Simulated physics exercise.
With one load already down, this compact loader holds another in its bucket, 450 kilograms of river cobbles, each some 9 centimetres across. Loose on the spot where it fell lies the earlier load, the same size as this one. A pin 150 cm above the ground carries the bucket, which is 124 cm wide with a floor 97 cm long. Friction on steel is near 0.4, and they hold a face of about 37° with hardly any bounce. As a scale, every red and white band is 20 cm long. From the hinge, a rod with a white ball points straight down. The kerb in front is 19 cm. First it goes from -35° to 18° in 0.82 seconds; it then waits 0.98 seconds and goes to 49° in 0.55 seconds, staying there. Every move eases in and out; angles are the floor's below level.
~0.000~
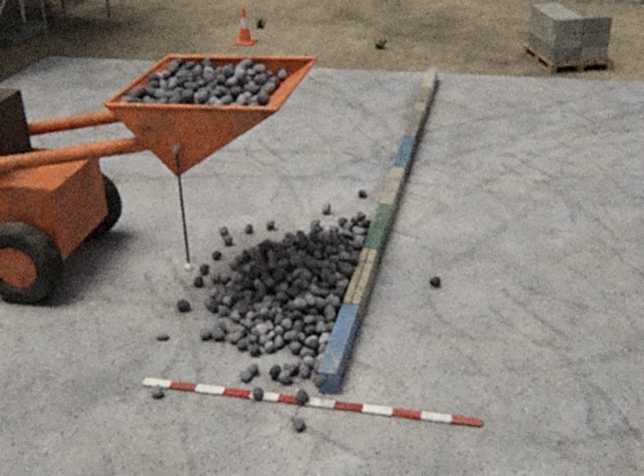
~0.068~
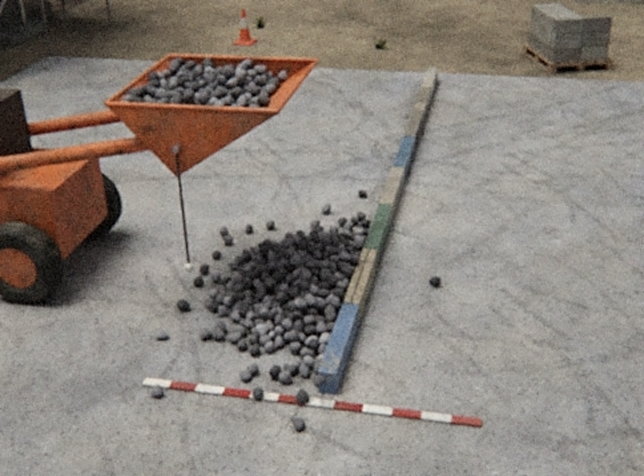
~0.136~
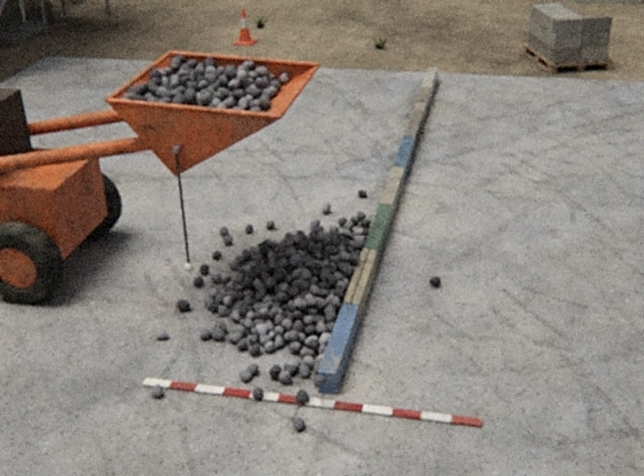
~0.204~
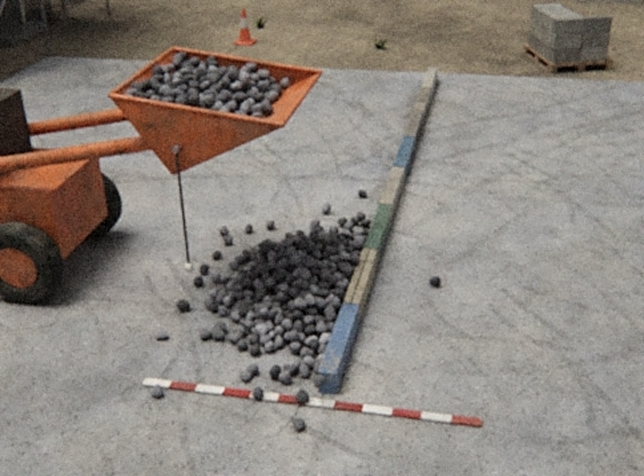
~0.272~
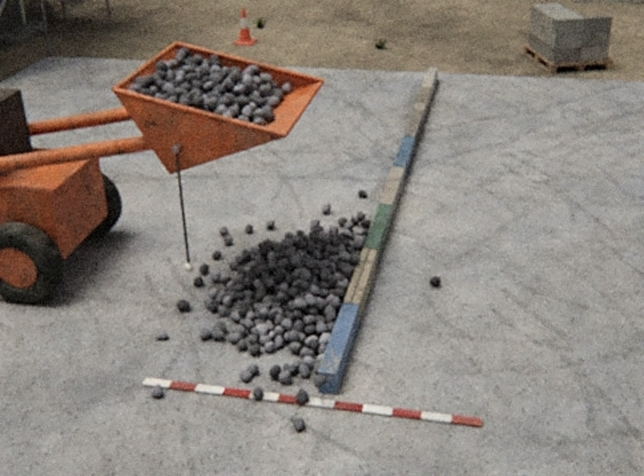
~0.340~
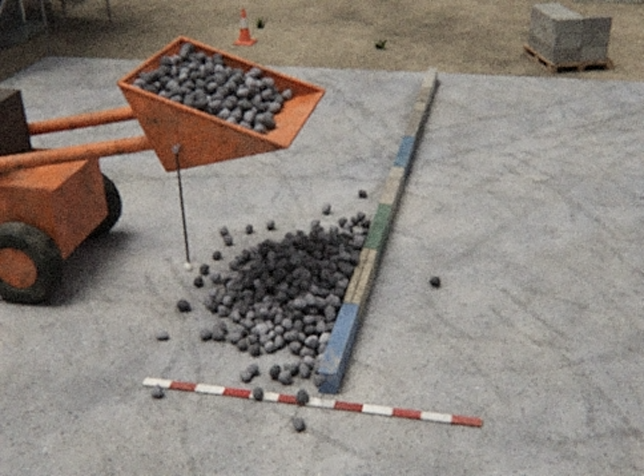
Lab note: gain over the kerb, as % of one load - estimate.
Gain: About 30 %.
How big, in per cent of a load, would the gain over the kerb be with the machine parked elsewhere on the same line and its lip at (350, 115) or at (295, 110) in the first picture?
85 % and 45 %.
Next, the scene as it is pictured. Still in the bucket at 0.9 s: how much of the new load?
Reading: Near 100 % of the load.
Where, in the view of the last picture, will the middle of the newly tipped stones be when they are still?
The middle ends up near (335, 274).
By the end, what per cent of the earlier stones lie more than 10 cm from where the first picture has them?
Roughly 5 % of them.
After 0.6 s the floor is at 10°; in per cent of one load, 100 in the bucket, 100 on this side of the kerb; the foremost stones are at (351, 311).
After 0.9 s the floor is at 18°; in per cent of one load, 100 in the bucket, 100 on this side of the kerb; the foremost stones are at (351, 311).
After 2.8 s the floor is at 49°; in per cent of one load, 0 in the bucket, 170 on this side of the kerb, 30 over the kerb; the foremost stones are at (559, 324).
After 5.5 s the floor is at 49°; in per cent of one load, 0 in the bucket, 170 on this side of the kerb, 30 over the kerb; the foremost stones are at (570, 326). Net gain over the kerb, 30.
